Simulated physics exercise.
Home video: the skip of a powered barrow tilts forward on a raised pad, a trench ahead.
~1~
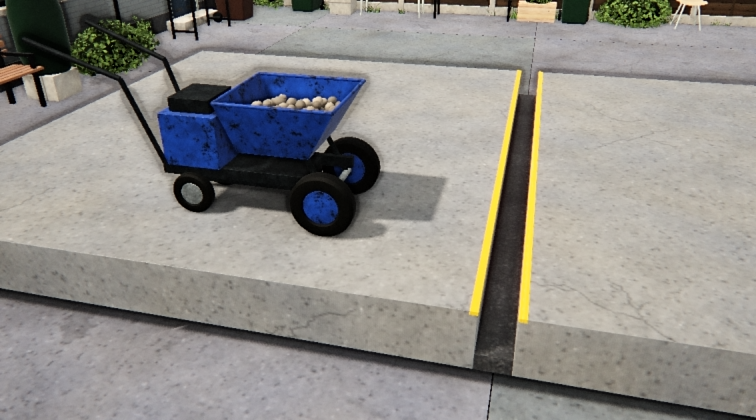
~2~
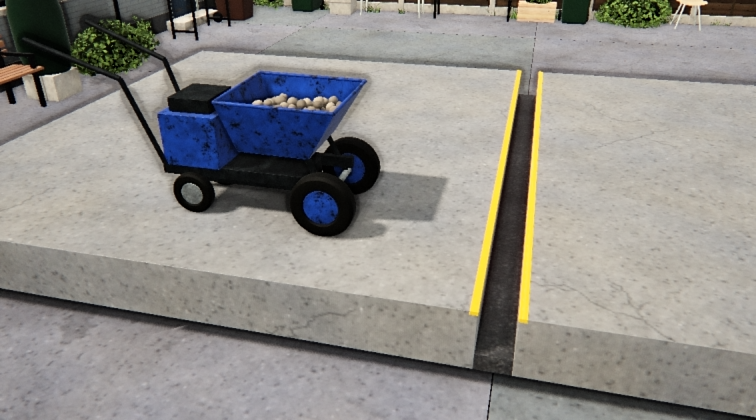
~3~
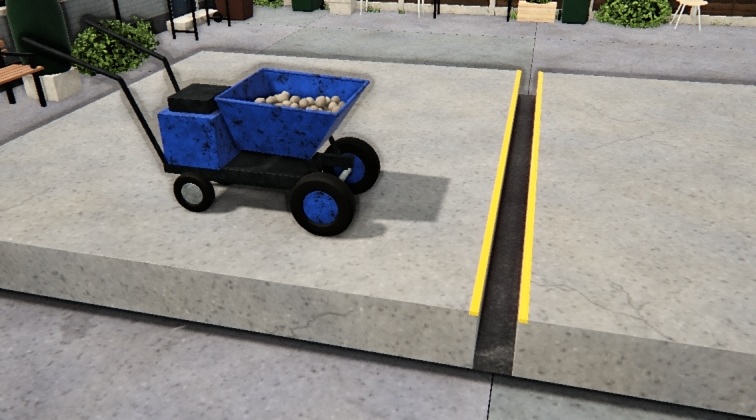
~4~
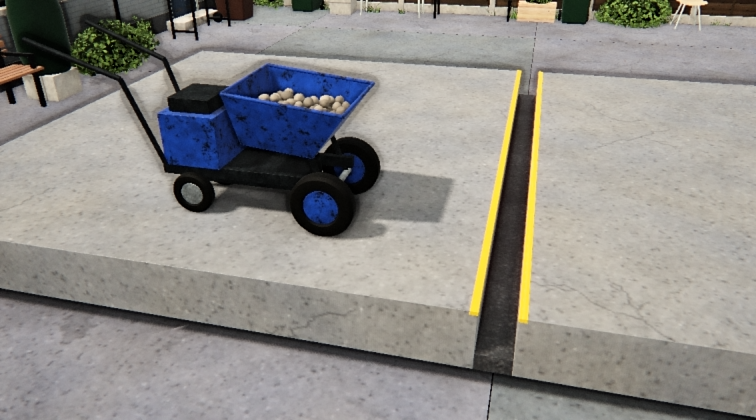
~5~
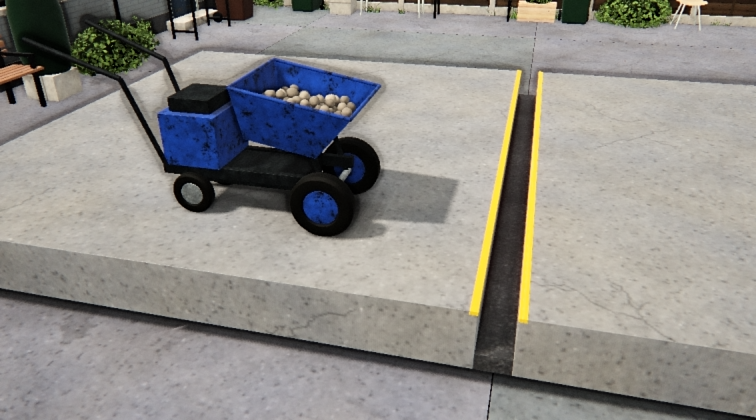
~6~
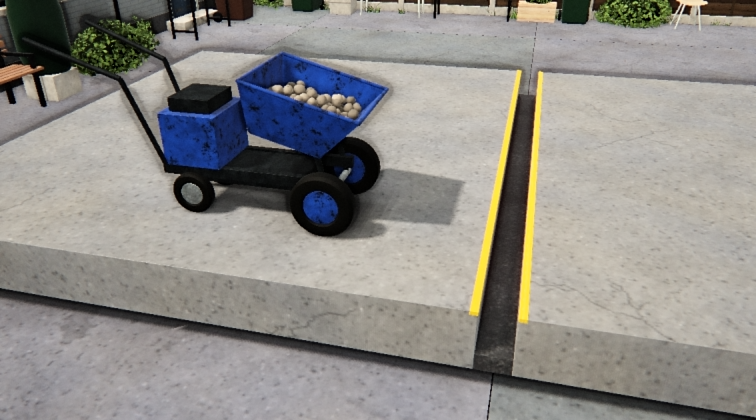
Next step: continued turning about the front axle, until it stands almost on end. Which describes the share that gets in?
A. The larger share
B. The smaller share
The smaller share.
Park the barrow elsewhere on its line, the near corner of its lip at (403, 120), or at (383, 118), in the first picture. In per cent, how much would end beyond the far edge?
Near 30 % and 0 %.
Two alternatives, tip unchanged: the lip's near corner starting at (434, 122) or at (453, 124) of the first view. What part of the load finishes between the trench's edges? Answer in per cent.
The first gives close to 20 per cent and the second 0 per cent.
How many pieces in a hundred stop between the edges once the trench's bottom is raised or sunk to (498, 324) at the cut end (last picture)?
Estimate: Approx. 20 %.
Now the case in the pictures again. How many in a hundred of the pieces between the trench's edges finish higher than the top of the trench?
My figure is near 0 per cent.
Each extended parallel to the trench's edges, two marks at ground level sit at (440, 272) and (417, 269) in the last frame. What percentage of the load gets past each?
I'd put it near 70 in a hundred, then near 90 in a hundred.
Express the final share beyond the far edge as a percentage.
Roughly 0 per cent of the load.
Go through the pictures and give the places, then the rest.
Lip of the skip near (332, 114), level; top of the load near (292, 109), river pebbles; first edge of the trench near (481, 277); far edge near (526, 284), the trench under half as wide as the skip, and about as deep as wide, in the first picture.
Lip of the skip near (333, 114), level; top of the load near (292, 109), in the second picture.
Lip of the skip near (337, 115), tipped barely; top of the load near (287, 106), in the third picture.
Lip of the skip near (343, 117), tipped a little; top of the load near (291, 103), in the fourth picture.
Lip of the skip near (350, 120), tipped a little; top of the load near (286, 102), in the fifth picture.
Lip of the skip near (359, 124), tipped clearly; top of the load near (285, 101); first edge of the trench near (481, 277); far edge near (526, 284), in the sixth picture.
Shortly afterwards, skip tipped steeply; the whole lot in the skip.
Next, skip tipped right over; the bulk in the skip; a little short of the trench; only a few falling.
Some moments later, skip tipped right over; a little in the skip; near two thirds short of the trench; near a quarter in or heaped over the trench.
In the end, skip tipped right over; near two thirds short of the trench; near a third in or heaped over the trench; none at all beyond it.
